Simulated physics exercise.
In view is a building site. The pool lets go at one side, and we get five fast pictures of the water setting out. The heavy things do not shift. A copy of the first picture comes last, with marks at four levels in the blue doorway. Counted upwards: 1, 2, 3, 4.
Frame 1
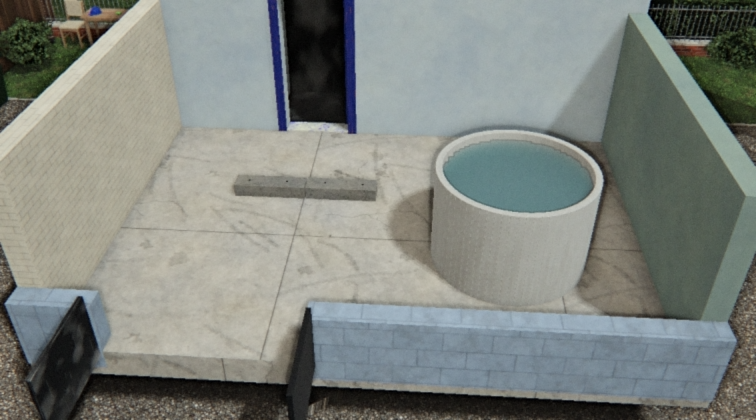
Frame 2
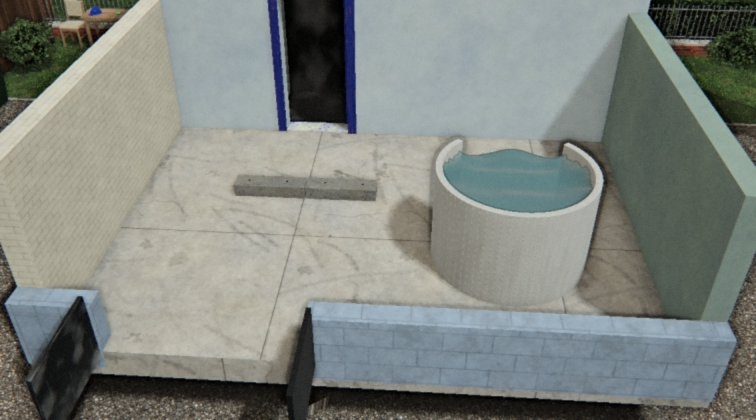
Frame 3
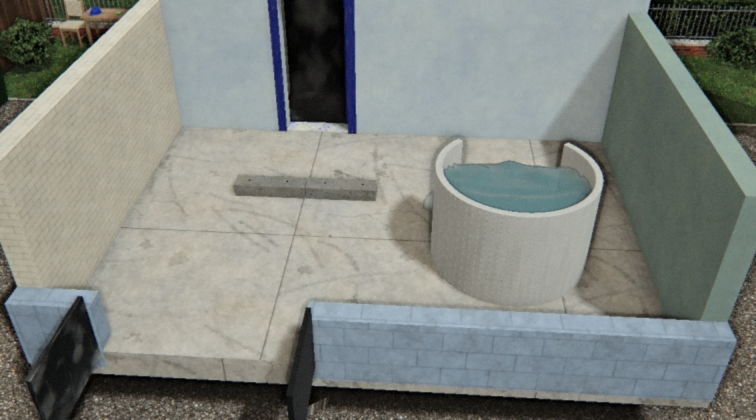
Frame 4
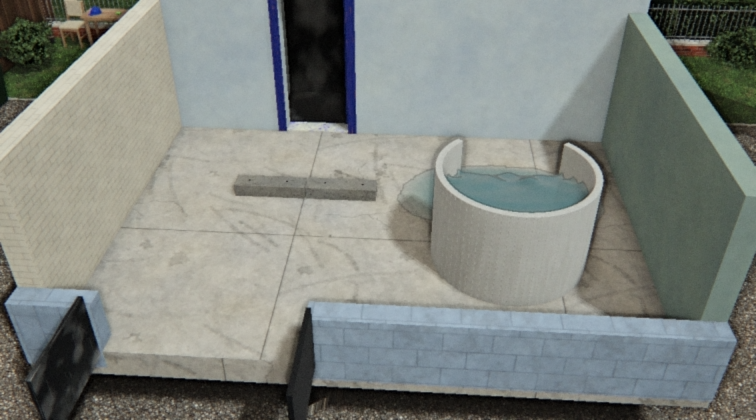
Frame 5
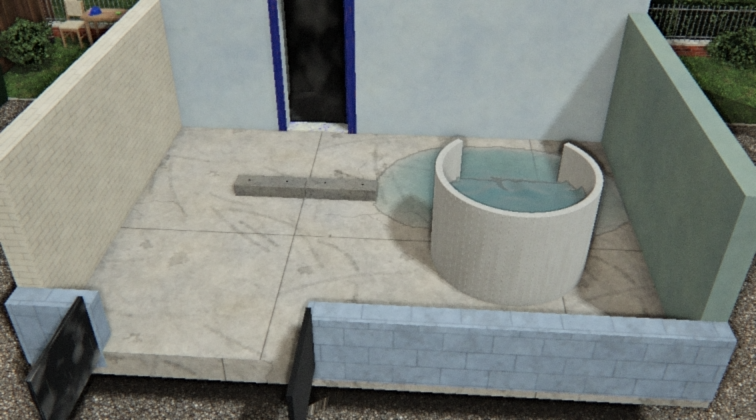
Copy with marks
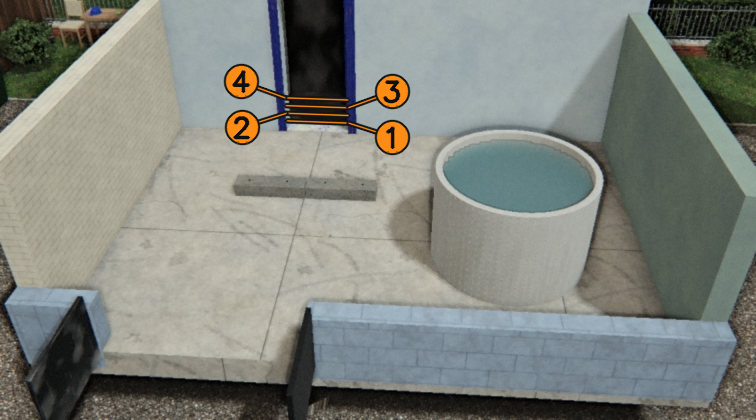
Teal water in a round, cream brick pool on the right surges up as a gap opens in the rim's far side, then sinks lower and spreads behind it in a thin, clear sheet across the concrete. The walled yard, seen from above by a still camera, has a cream wall left, a green one right and low blue blocks in front. A grey beam lies still before a blue-framed dark doorway, the sheet reaching its right end.
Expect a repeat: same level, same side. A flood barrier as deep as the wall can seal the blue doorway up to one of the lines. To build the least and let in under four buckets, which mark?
1 will do.
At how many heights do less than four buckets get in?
All four.
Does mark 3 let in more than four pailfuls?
No, that is safe.
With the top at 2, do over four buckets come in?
No.
In orange, 1 at (317, 121); 2 at (317, 114); 3 at (316, 106); 4 at (316, 98); from the bottom up 1, 2, 3, 4.
With 1, a splash gets over, under a bucket.
With 2, nothing gets over.
With 3, nothing gets over.
With 4, nothing gets over.
